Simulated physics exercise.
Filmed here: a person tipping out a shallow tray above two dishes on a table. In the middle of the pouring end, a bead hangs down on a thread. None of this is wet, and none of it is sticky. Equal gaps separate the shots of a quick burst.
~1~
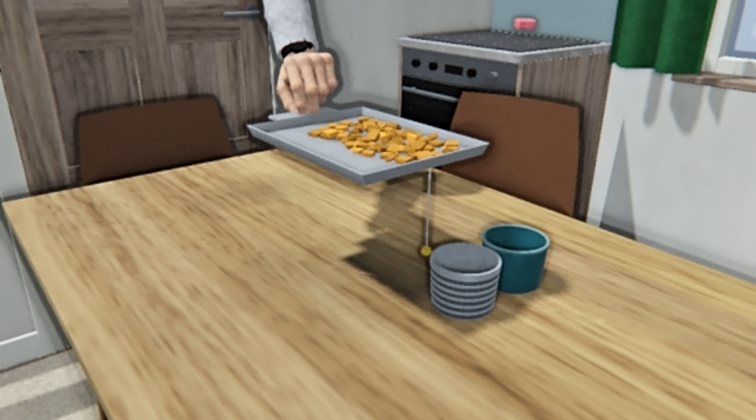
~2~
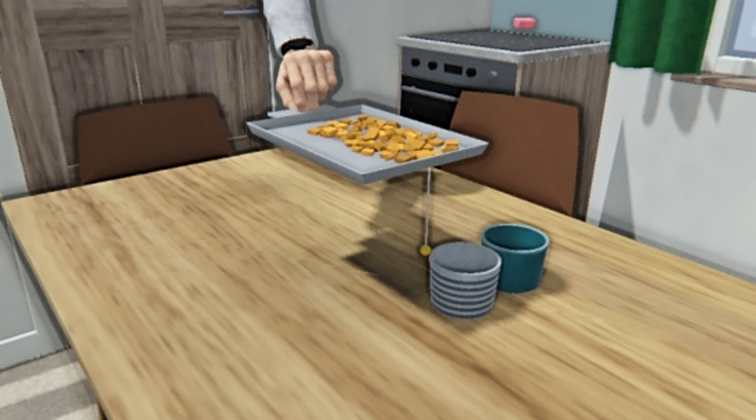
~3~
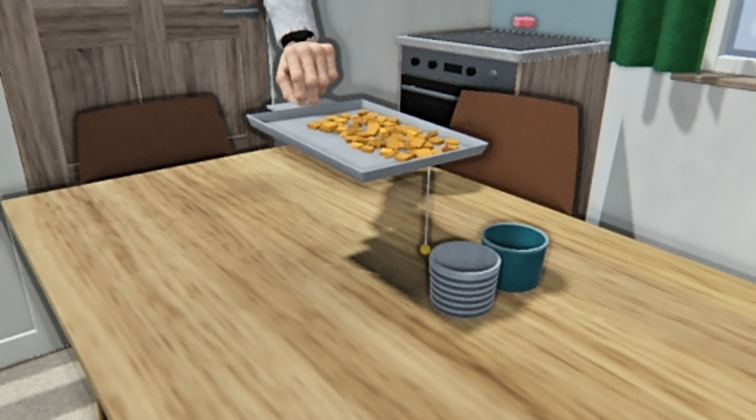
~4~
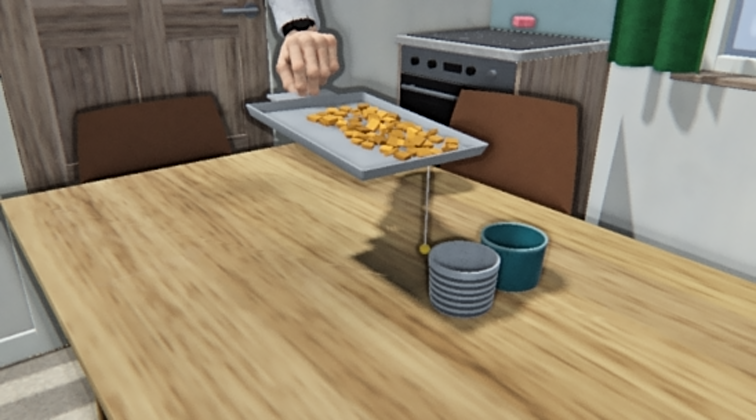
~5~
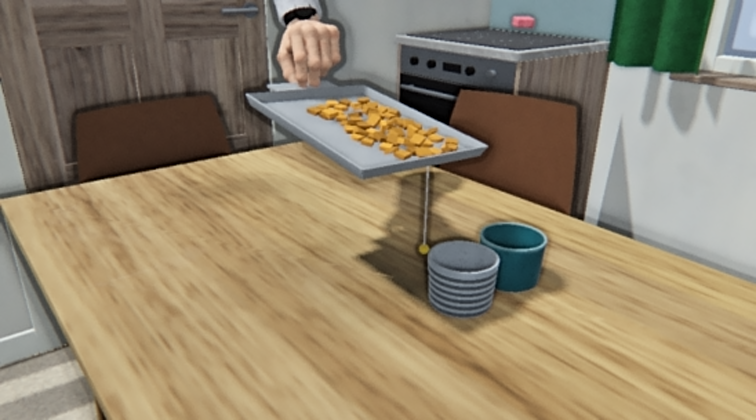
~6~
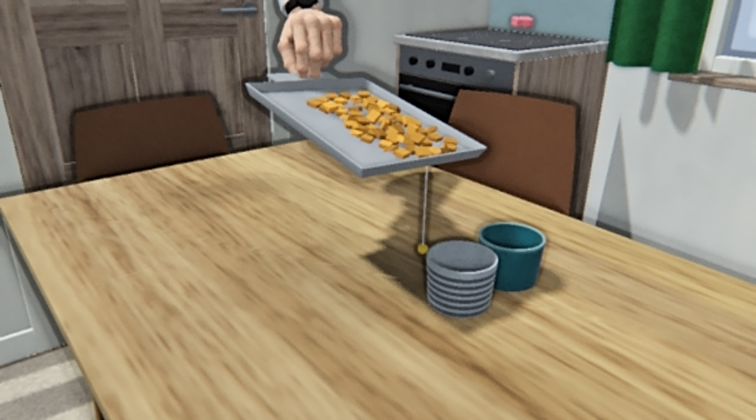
Above a wooden kitchen table, a hand held a grey tray of small orange crackers near a grey ridged dish and a teal one, then gradually tilted it slightly, its right corner lowest.
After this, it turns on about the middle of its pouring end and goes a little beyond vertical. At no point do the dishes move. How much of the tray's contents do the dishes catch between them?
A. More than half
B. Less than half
More than half.
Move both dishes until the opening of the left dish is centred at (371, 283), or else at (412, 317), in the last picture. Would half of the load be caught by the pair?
Short of half, then Short of half.
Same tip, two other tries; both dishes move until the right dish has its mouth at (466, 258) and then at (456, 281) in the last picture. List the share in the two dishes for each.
In the first position around 60 percent, in the second around 20 percent.
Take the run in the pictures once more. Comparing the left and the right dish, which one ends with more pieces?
Result: More in the left side.
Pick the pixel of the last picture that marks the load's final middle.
Near pixel (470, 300).
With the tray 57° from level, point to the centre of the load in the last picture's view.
The middle of the pieces sits at roughly (443, 124).
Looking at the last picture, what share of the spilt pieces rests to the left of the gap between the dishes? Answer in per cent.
Roughly 30 percent.
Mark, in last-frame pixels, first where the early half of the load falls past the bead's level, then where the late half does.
Earlier portion about (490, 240); later portion about (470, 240).
Soon, tray tipped steeply; nearly all on the tray; a stray few in the air.
A while on, tray tipped right over; a stray few on the tray; about a third in the left dish; a small part in the right dish; about a quarter outside both; a small part in the air.
Towards the end, tray tipped past a quarter turn; about half in the left dish; a small part in the right dish; about a third outside both.
Finally, tray tipped past a quarter turn; about half in the left dish; a small part in the right dish; about a third outside both.
